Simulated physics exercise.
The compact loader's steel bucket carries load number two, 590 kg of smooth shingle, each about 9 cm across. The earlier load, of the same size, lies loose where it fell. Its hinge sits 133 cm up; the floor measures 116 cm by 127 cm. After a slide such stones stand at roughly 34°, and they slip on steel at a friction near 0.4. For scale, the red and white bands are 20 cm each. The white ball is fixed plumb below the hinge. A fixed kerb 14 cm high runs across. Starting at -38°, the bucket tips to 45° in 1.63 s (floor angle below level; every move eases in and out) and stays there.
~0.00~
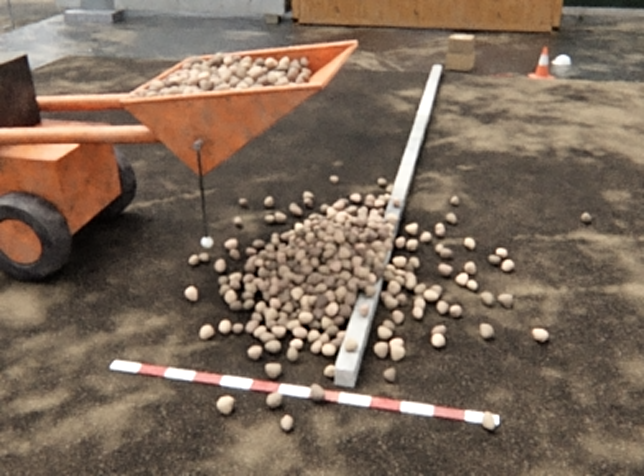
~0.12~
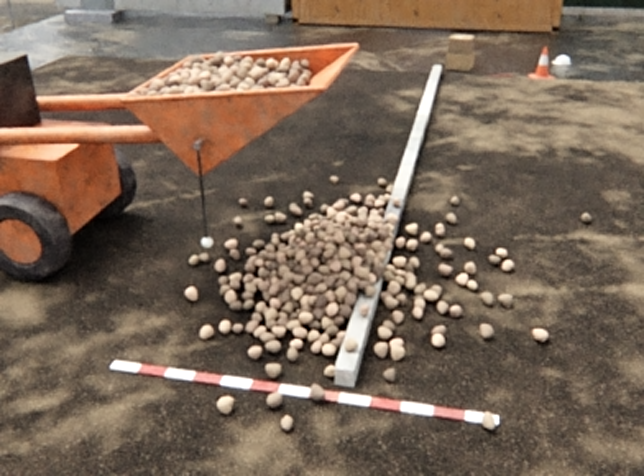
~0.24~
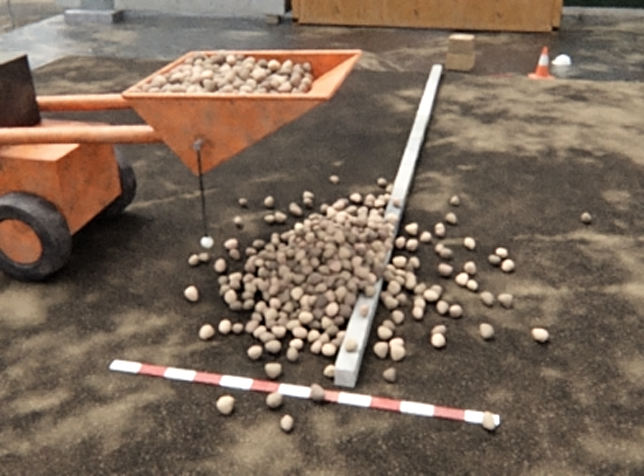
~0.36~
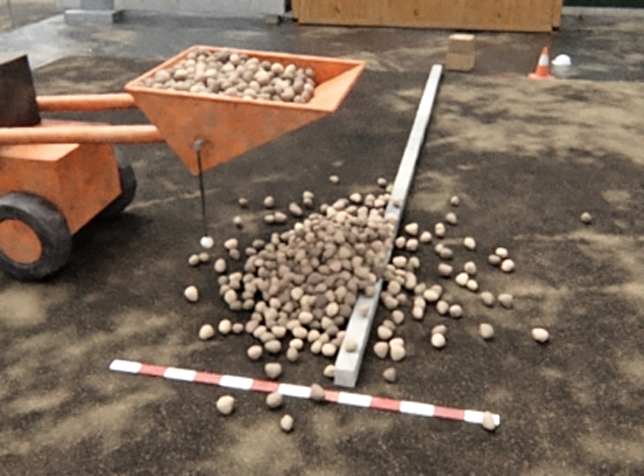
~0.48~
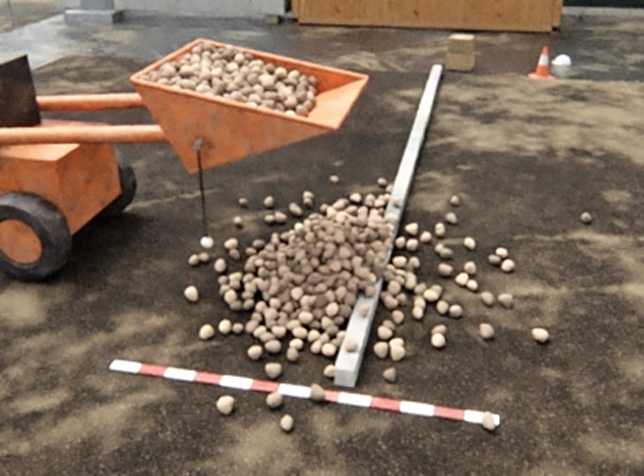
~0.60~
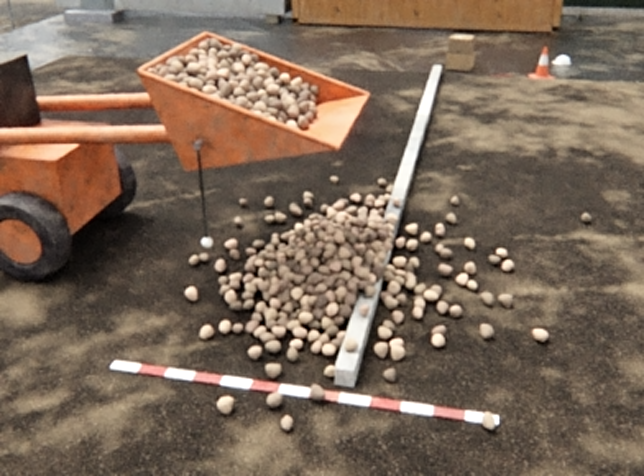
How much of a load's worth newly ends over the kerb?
Some 39 per cent is added.
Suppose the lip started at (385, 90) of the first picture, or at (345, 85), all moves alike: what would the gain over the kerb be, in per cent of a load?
Near 95 per cent from the first place, 60 from the second.
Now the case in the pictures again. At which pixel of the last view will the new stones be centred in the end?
Their middle is at about (352, 258).
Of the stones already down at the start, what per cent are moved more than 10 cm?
About 30 per cent.
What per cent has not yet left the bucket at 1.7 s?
About 30 per cent.
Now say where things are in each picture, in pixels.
The bucket is at -38°, its lip at (323, 86); the top of the load is at (237, 66). The earlier load is highest near (347, 247), 29 cm above ground level, 90 % on this side of the kerb, 10 % over the kerb, in the first frame.
The bucket is at -37°, its lip at (324, 89); the top of the load is at (228, 64); the stones move at 0.1 m/s on average, in the second frame.
The bucket is at -33°, its lip at (328, 97); the top of the load is at (225, 62); the stones move at 0.2 m/s on average, in the third frame.
The bucket is at -28°, its lip at (333, 111); the top of the load is at (207, 60); the stones move at 0.3 m/s on average, in the fourth frame.
The bucket is at -21°, its lip at (337, 128); the top of the load is at (205, 54); the stones move at 0.3 m/s on average, in the fifth frame.
Lip at (339, 148), floor tilted -13°, highest stones at (207, 50); the stones move at 0.3 m/s on average, in the sixth frame.
After 1.2 s the floor is at 32°; in per cent of one load, 99 in the bucket, 91 on this side of the kerb, 10 over the kerb; the foremost stones are at (516, 291).
After 1.7 s the floor is at 45°; in per cent of one load, 29 in the bucket, 151 on this side of the kerb, 19 over the kerb; the foremost stones are at (516, 291).
After 2.1 s the floor is at 45°; in per cent of one load, 1 in the bucket, 160 on this side of the kerb, 39 over the kerb; the foremost stones are at (518, 291).
After 4.9 s the floor is at 45°; in per cent of one load, 0 in the bucket, 151 on this side of the kerb, 49 over the kerb; the foremost stones are at (544, 275). Net gain over the kerb, 39.
